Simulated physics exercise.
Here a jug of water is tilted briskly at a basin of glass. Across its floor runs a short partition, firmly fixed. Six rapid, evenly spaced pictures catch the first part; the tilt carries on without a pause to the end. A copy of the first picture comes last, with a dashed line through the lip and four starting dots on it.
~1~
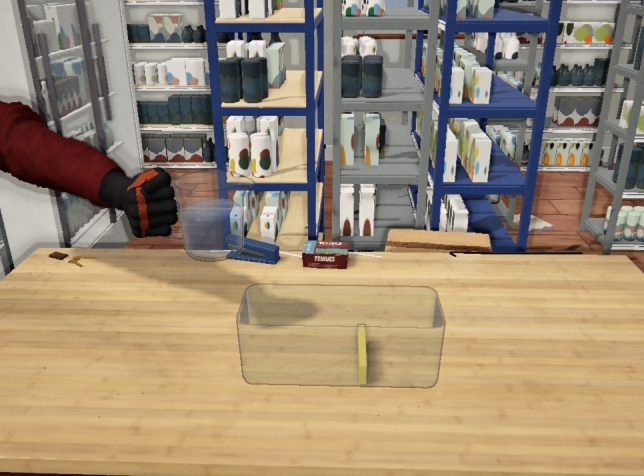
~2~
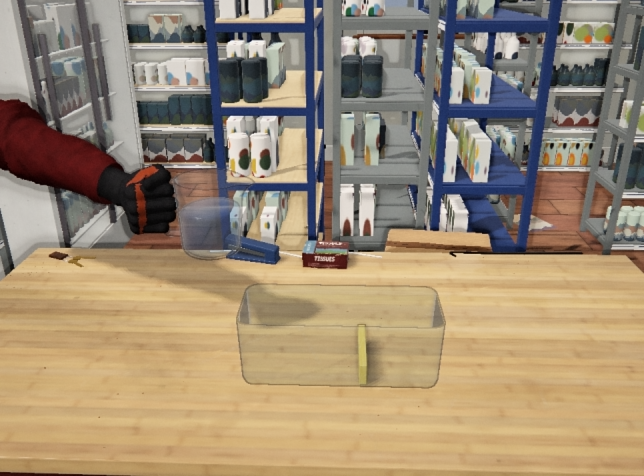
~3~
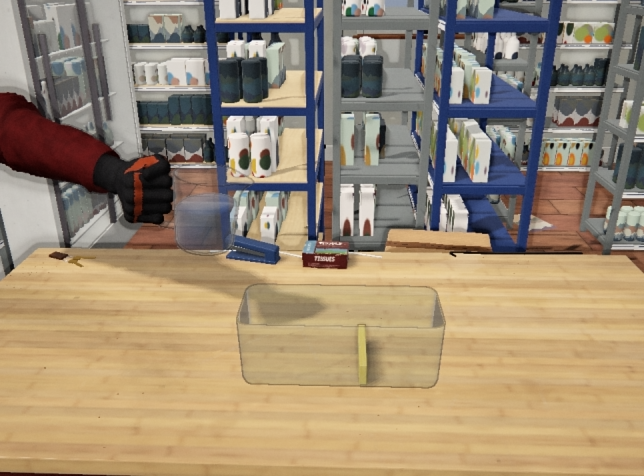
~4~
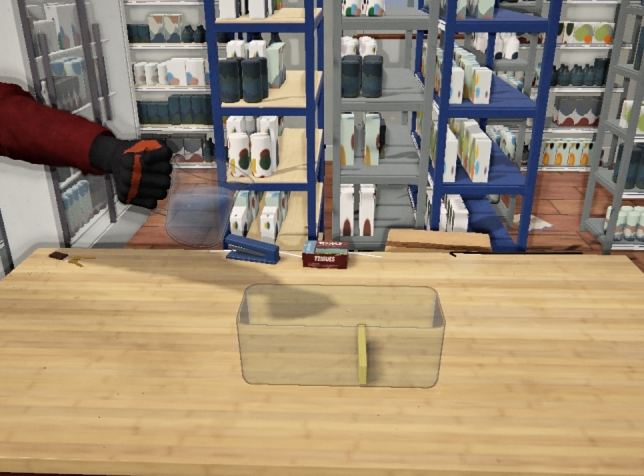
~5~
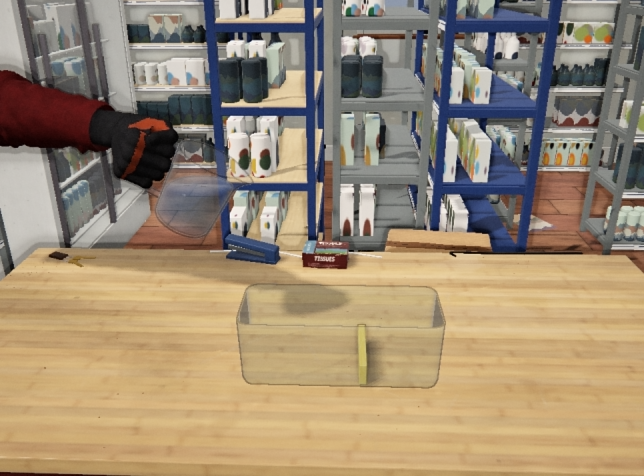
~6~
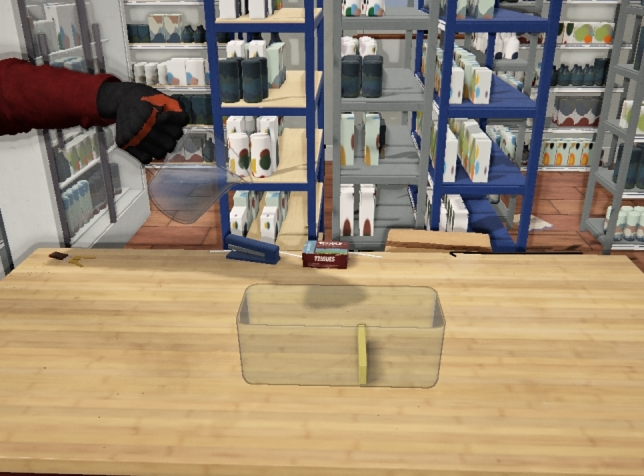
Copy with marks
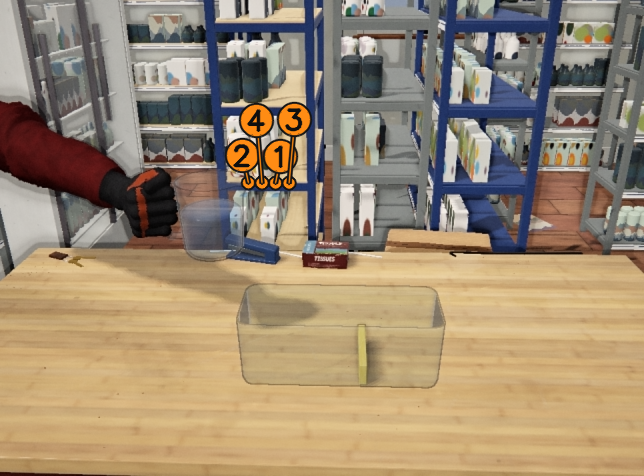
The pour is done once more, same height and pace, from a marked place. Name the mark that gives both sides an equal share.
Use dot 3.
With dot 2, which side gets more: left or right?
More ends on the left.
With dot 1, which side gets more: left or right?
The left one.
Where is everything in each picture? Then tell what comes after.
The first picture shows upright, lip at (254, 182); basin from (243, 380) to (438, 384); top of the wall at (362, 344); nothing has left yet.
The second picture shows tipped about 2°, lip at (254, 182); nothing has left yet.
The third picture shows tipped about 8°, lip at (253, 182); nothing has left yet.
The fourth picture shows tipped about 17°, lip at (253, 182); nothing has left yet.
The fifth picture shows tipped about 29°, lip at (252, 182); nothing has left yet.
The sixth picture shows tipped about 43°, lip at (252, 182); nothing has left yet.
On the marked copy, 1 at (275, 183); 2 at (248, 182); 3 at (289, 183); 4 at (261, 182).
For dot 1, about 84 % ends left of the wall and 11 % right of it; 5 % is lost outside.
For dot 2, about 84 % ends left of the wall and 12 % right of it; 4 % is lost outside.
For dot 3, about 51 % ends left of the wall and 45 % right of it; 4 % is lost outside.
For dot 4, about 85 % ends left of the wall and 9 % right of it; 6 % is lost outside.
